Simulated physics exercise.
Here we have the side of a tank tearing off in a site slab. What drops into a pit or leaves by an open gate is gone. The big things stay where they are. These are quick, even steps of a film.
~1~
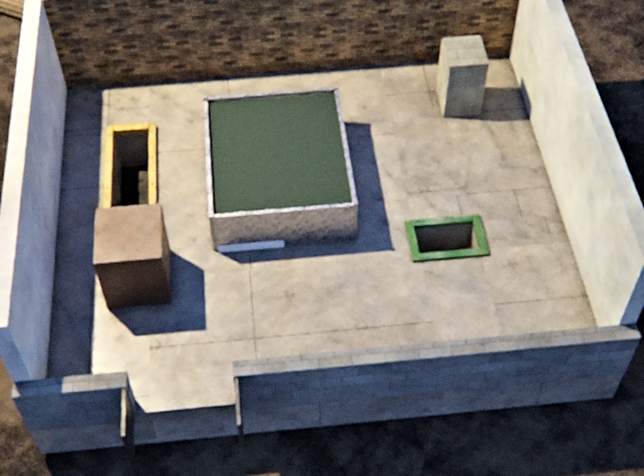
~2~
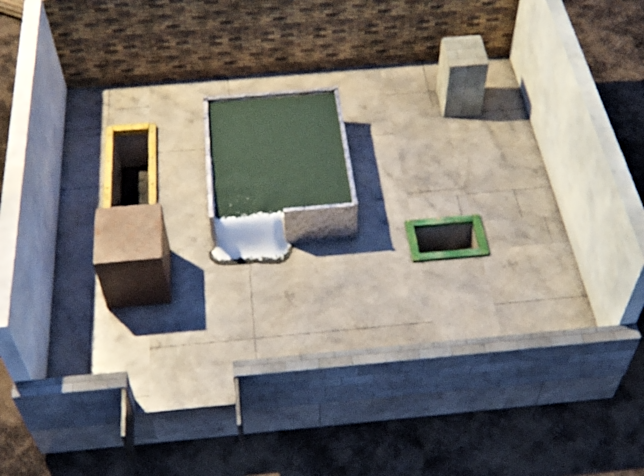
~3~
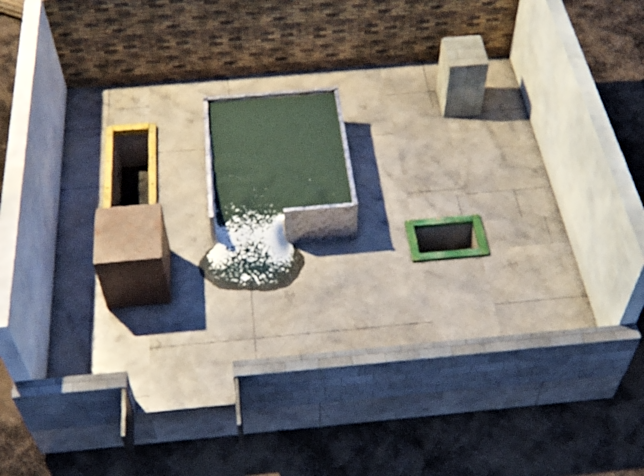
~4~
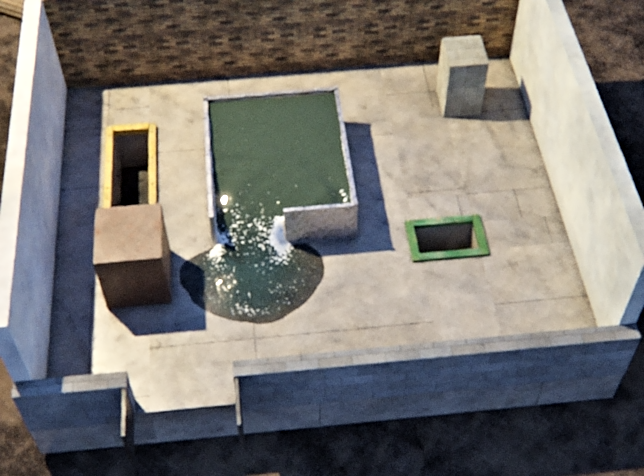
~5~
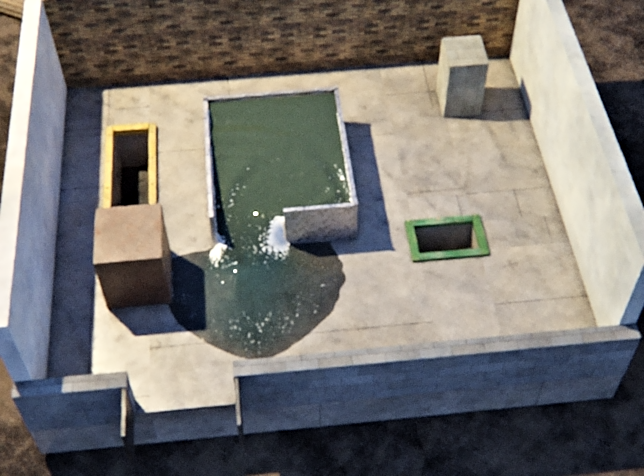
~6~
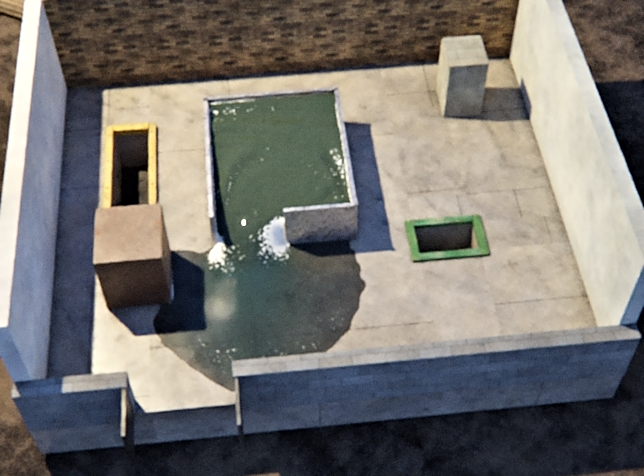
A low, square tank of dark green water in a walled yard broke open at its front left, and water gushed out, foaming white, then spread across the pale slab to the front wall.
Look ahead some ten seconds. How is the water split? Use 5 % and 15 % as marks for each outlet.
One by one: The gate takes over 15 %; the green pit takes under 5 %; the yellow pit takes under 5 %.
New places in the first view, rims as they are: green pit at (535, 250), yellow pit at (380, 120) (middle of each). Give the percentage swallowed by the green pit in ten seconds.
In per cent: Green 6.
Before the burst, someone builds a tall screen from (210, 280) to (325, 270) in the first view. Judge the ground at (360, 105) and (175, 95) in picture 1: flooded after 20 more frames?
As listed: Clear, flooded.
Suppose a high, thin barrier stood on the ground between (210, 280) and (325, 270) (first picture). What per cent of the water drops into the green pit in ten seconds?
Roughly, in per cent: Green 10.
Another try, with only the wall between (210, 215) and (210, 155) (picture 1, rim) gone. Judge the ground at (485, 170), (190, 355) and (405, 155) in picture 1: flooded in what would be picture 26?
In turn: Clear, covered, dry.
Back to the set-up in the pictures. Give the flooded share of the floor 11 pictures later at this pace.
About 25 per cent.
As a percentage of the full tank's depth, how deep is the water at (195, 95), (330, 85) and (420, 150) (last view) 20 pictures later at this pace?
In turn 0, 0 and 0 in a hundred.
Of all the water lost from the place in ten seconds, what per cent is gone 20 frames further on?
Some 45 per cent.
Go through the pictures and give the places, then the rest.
The first frame shows still water in the open tank at (277, 152).
In the second frame, the front is at (217, 259), out from the gap at (250, 233).
In the third frame, water pours out at (251, 235) and has run to (286, 282).
In the fourth frame, water pours out at (251, 236) and has run to (277, 316).
In the fifth frame, water pours out at (251, 236) and has run to (247, 354).
In the sixth frame, water pours out at (251, 236) and has run to a hidden place.
A moment on, water covers 20 % of the floor; the gate 2 %, the green pit 0 %, the yellow pit 0 %.
Next, water covers 25 % of the floor; the gate 8 %, the green pit 0 %, the yellow pit 0 %.
Then, water covers 40 % of the floor; the gate 17 %, the green pit 0 %, the yellow pit 0 %.
Later, water covers 65 % of the floor; the gate 27 %, the green pit 0 %, the yellow pit 0 %.
In the end, water covers 90 % of the floor; the gate 35 %, the green pit 0 %, the yellow pit 0 %.
